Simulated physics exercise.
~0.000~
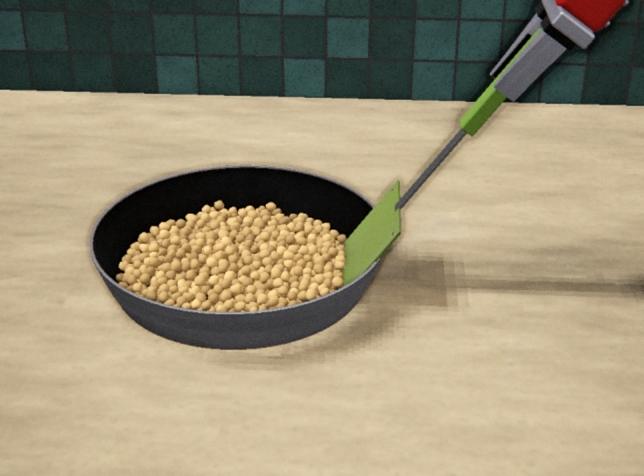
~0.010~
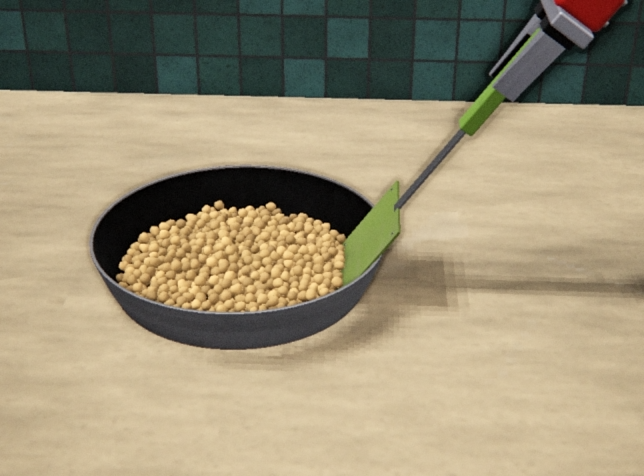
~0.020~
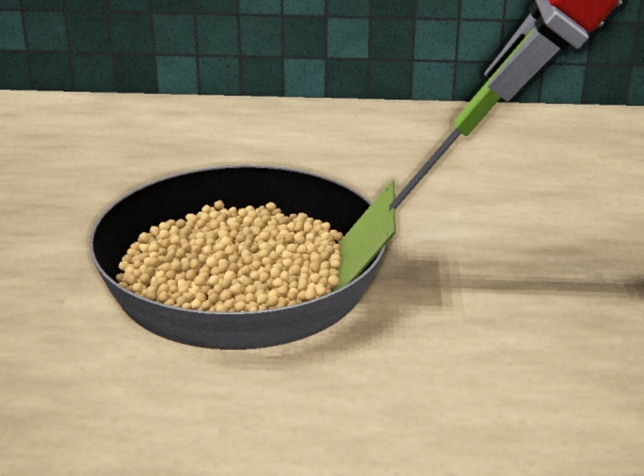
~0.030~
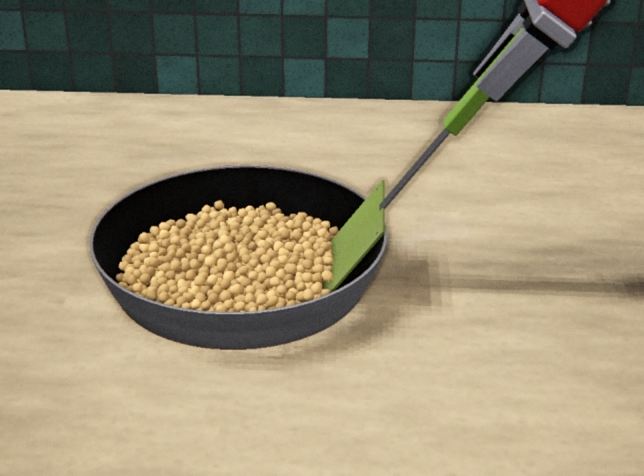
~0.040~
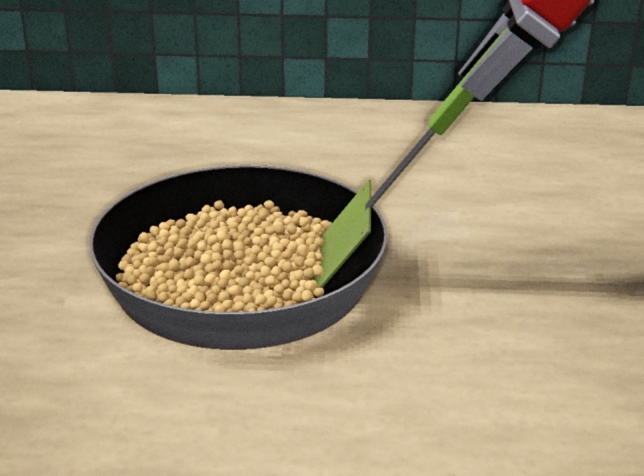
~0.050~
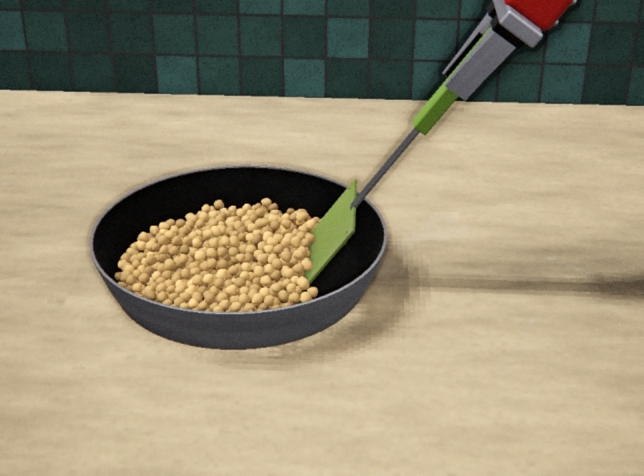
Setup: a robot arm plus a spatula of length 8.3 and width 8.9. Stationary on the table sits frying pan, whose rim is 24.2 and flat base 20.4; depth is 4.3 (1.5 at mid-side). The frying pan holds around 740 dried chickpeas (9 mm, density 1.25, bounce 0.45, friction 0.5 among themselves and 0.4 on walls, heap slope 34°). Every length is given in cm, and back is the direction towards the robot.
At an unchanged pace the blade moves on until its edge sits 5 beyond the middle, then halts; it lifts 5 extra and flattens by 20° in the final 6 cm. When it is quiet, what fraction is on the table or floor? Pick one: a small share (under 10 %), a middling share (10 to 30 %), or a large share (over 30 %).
A middling share.
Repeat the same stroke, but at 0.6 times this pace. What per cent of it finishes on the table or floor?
Around 5 percent would finish on the table or floor.
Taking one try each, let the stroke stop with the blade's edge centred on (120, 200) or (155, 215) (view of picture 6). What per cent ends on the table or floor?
Respectively some 25 and 15 percent end on the table or floor.
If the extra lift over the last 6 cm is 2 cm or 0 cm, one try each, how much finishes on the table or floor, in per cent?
Try one gives about 5 in a hundred, try two about 0 in a hundred.
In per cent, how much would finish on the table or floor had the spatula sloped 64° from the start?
Then roughly 10 percent.
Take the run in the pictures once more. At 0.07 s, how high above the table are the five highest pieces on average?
They are some 5 cm up.
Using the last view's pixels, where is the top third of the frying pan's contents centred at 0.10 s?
Centre: Roughly (220, 243) in the last picture.
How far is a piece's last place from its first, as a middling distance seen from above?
Some 3 cm.
By 0.07 s, sloping 54°, highest piece 6 above the table; 736 in the frying pan.
By 0.10 s, sloping 48°, highest piece 7 above the table; 736 in the frying pan.
By 0.31 s, sloping 35°, highest piece 5 above the table; 631 in the frying pan, 101 on the table or floor, 4 on the blade or in flight.
By 1.36 s, sloping 35°, highest piece 4 above the table; 631 in the frying pan, 105 on the table or floor.
Final count, 631 in the frying pan, 105 on the table or floor. That is 14 % on the table or floor.
